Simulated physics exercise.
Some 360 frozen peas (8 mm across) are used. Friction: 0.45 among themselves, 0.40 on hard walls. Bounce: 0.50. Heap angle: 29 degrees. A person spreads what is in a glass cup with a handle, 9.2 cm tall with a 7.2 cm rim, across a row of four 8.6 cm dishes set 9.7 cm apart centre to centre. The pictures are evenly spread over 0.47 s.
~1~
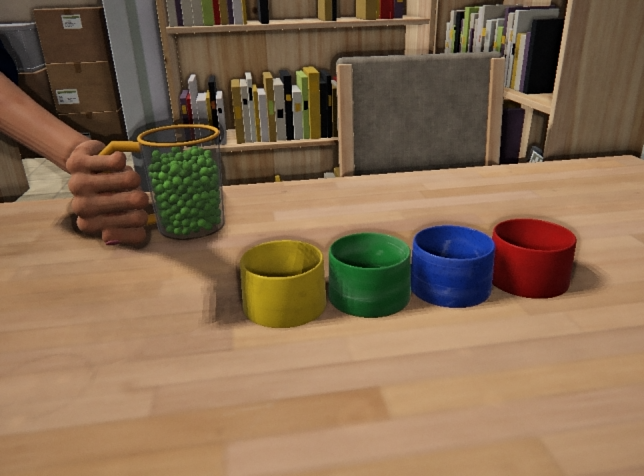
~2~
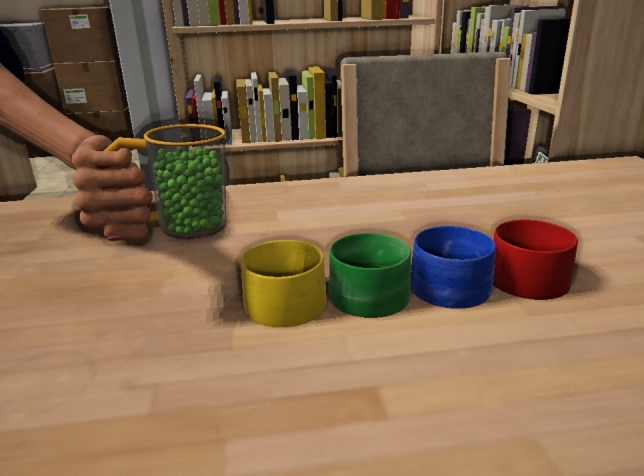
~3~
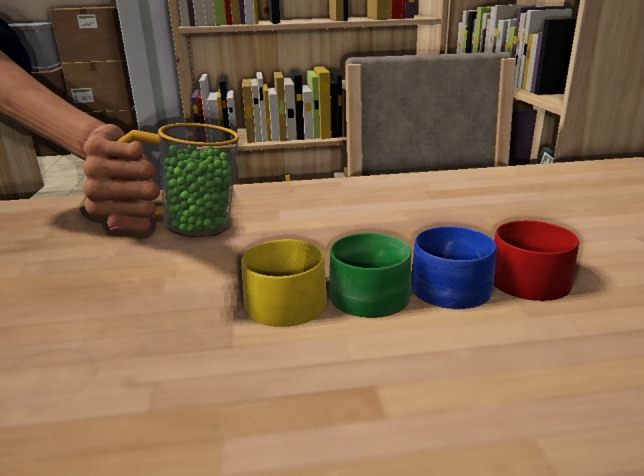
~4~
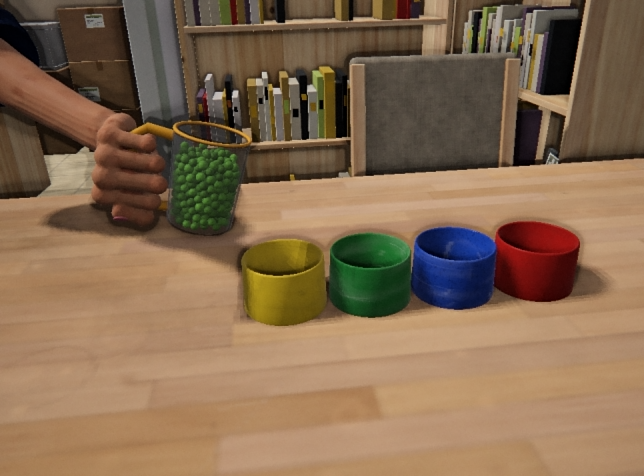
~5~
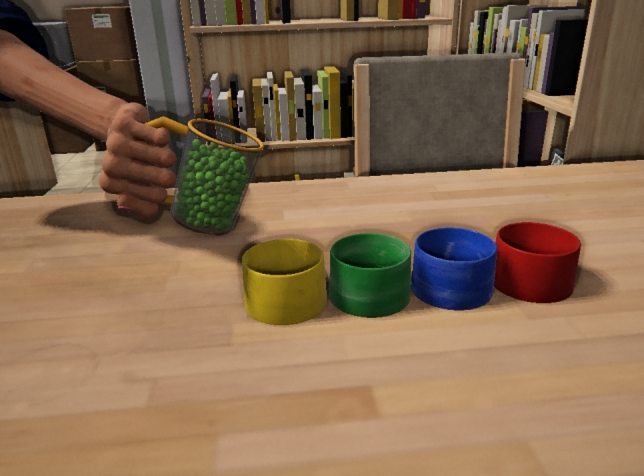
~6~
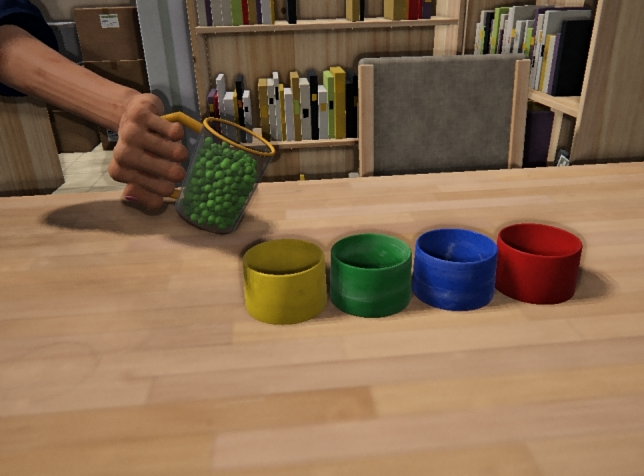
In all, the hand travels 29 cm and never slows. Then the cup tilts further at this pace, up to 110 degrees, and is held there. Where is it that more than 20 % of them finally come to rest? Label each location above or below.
Labels - red: Below, blue: Below, green: Above, yellow: Below, counter: Below.
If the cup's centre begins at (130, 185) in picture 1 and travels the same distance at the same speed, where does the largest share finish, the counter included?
Result - top receiver is green.
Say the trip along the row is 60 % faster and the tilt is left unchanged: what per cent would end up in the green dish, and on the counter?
Shares: Green 0, counter 10.
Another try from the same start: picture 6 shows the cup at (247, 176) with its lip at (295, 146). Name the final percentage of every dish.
The red dish keeps 80, the blue dish 10, the green dish 0 and the yellow dish 0.
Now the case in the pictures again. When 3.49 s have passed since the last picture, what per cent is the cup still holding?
About 0 percent of the load.
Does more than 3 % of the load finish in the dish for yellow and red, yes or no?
Yellow: False; red: False.
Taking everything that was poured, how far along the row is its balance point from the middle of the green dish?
About 2 cm, toward higher x.
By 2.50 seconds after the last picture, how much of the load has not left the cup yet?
Around 0 percent.
Then, 1.50 s after the last picture, tilt 110 degrees; cup holds 25 %, green 70 %.
Then, 2.50 s after the last picture, tilt 110 degrees; cup holds 0 %, blue 15 %, green 75 %.
Then, 3.49 s after the last picture, tilt 110 degrees; cup holds 0 %, blue 15 %, green 75 %.
In the end, red 0 %, blue 15 %, green 75 %, yellow 0 %, counter 10 %.
